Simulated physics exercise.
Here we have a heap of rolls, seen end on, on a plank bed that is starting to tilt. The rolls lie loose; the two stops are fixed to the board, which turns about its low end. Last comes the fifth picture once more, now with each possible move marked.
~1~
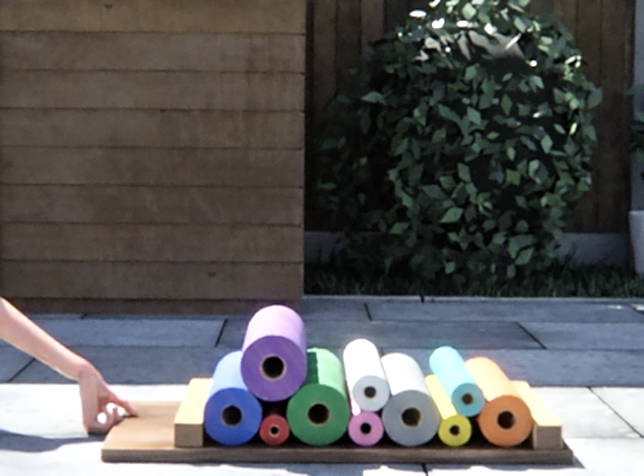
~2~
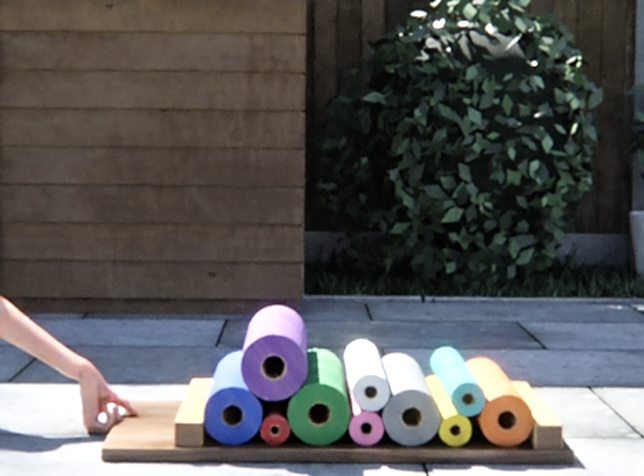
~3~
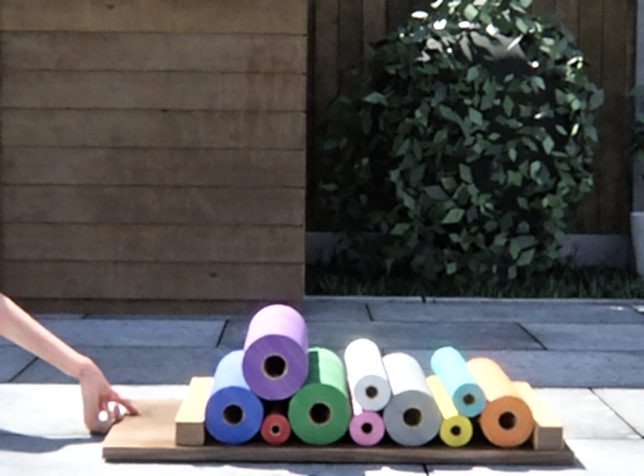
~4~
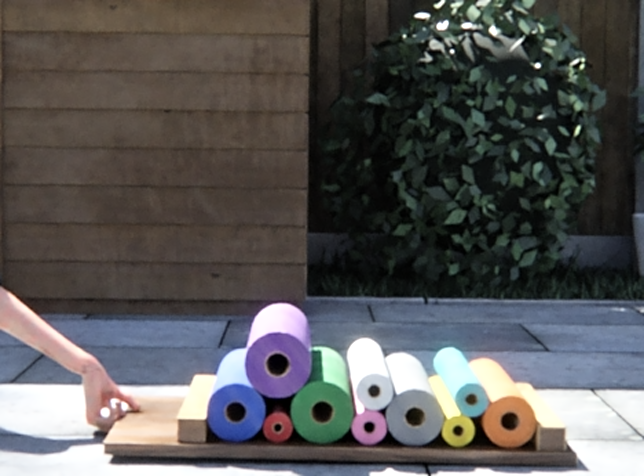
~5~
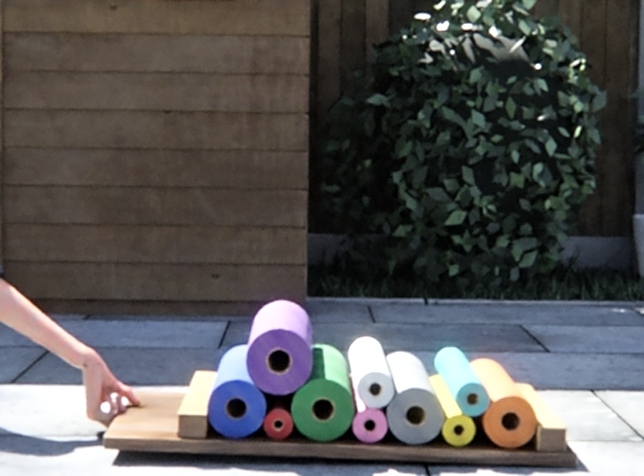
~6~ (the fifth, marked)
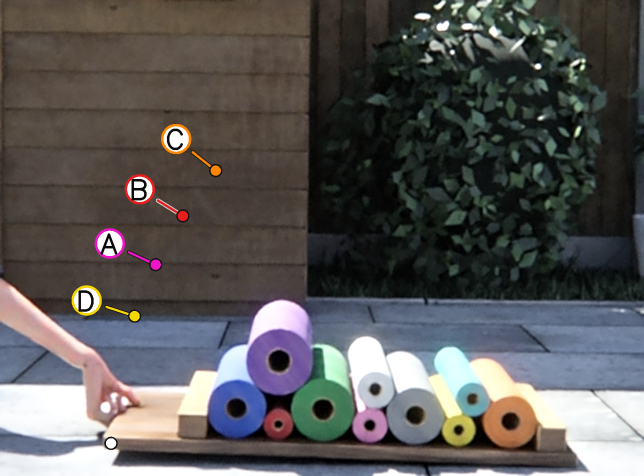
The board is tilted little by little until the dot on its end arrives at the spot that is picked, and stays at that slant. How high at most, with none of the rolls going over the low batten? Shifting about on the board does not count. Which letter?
Mark C is as high as it can go.
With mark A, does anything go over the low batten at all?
No, at A.
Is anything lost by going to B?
At B: No.
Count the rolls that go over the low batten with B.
The count is none.
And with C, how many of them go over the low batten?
It comes to none.
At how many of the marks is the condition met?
Four of the four.
On the copy, A at (156, 265); B at (183, 216); C at (215, 171); D at (135, 316); the white dot at (111, 443).
On C. First, board at 20°.
Then, board at 38°.
Finally, board at 38°, none over the low batten.
By contrast, A none over the low batten; B none over the low batten; D none over the low batten.
